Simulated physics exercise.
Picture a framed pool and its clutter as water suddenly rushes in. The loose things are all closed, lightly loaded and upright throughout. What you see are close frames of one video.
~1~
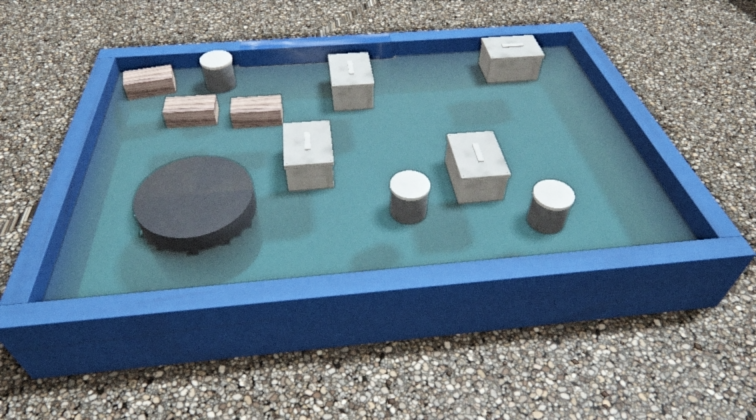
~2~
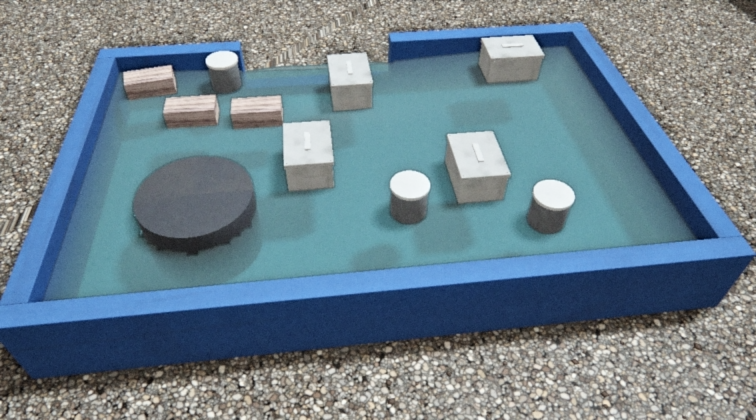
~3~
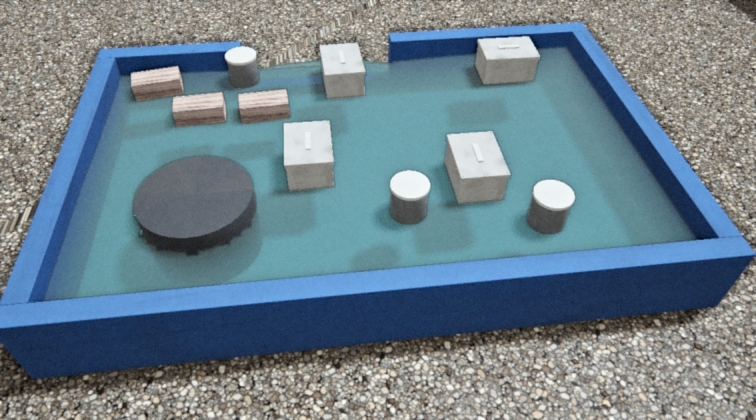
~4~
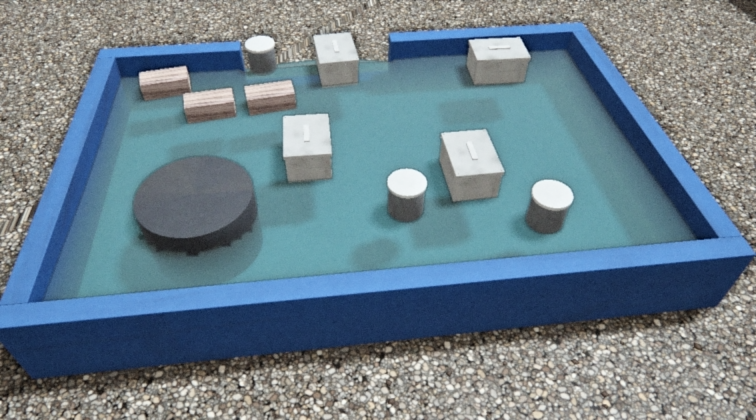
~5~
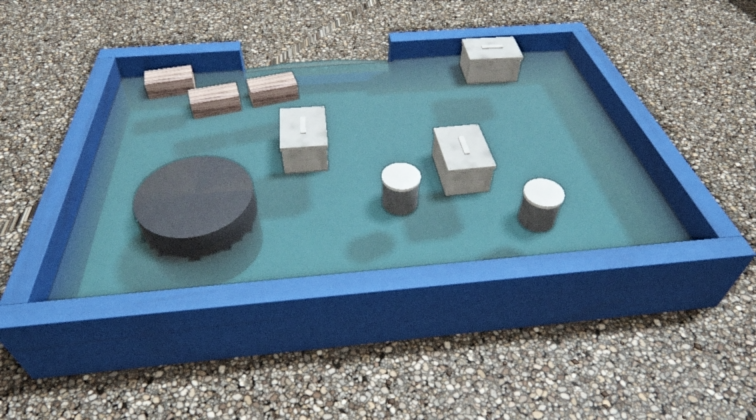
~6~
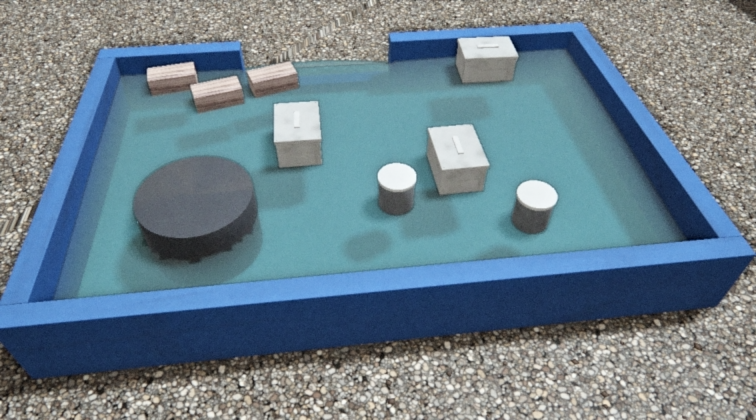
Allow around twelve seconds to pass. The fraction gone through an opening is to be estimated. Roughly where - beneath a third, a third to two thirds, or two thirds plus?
Not below two thirds.
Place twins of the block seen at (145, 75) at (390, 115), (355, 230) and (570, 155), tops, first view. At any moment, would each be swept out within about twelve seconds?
Taking them in turn: Flushed away, held back and held back.
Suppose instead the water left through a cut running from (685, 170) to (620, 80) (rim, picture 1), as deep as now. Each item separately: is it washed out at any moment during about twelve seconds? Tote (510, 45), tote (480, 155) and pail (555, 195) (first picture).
The first makes it out, the second makes it out, the last makes it out.
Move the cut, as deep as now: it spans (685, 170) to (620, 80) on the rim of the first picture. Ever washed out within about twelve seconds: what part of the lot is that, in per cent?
That comes out at 30 in a hundred.
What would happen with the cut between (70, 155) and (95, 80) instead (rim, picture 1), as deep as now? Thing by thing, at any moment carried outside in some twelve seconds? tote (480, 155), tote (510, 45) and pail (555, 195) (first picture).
Answer, item by item: Not lost, not lost, not lost.
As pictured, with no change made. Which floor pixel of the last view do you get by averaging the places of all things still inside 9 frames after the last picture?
(374, 154).
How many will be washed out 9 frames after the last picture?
4.
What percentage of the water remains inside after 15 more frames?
Roughly 62 in a hundred.
A moment on, 2 of 10 are out; 8 afloat.
Next, 4 of 10 are out; 6 afloat.
Later, 7 of 10 are out; 3 afloat.
In the end, 7 of 10 are out; 3 afloat.
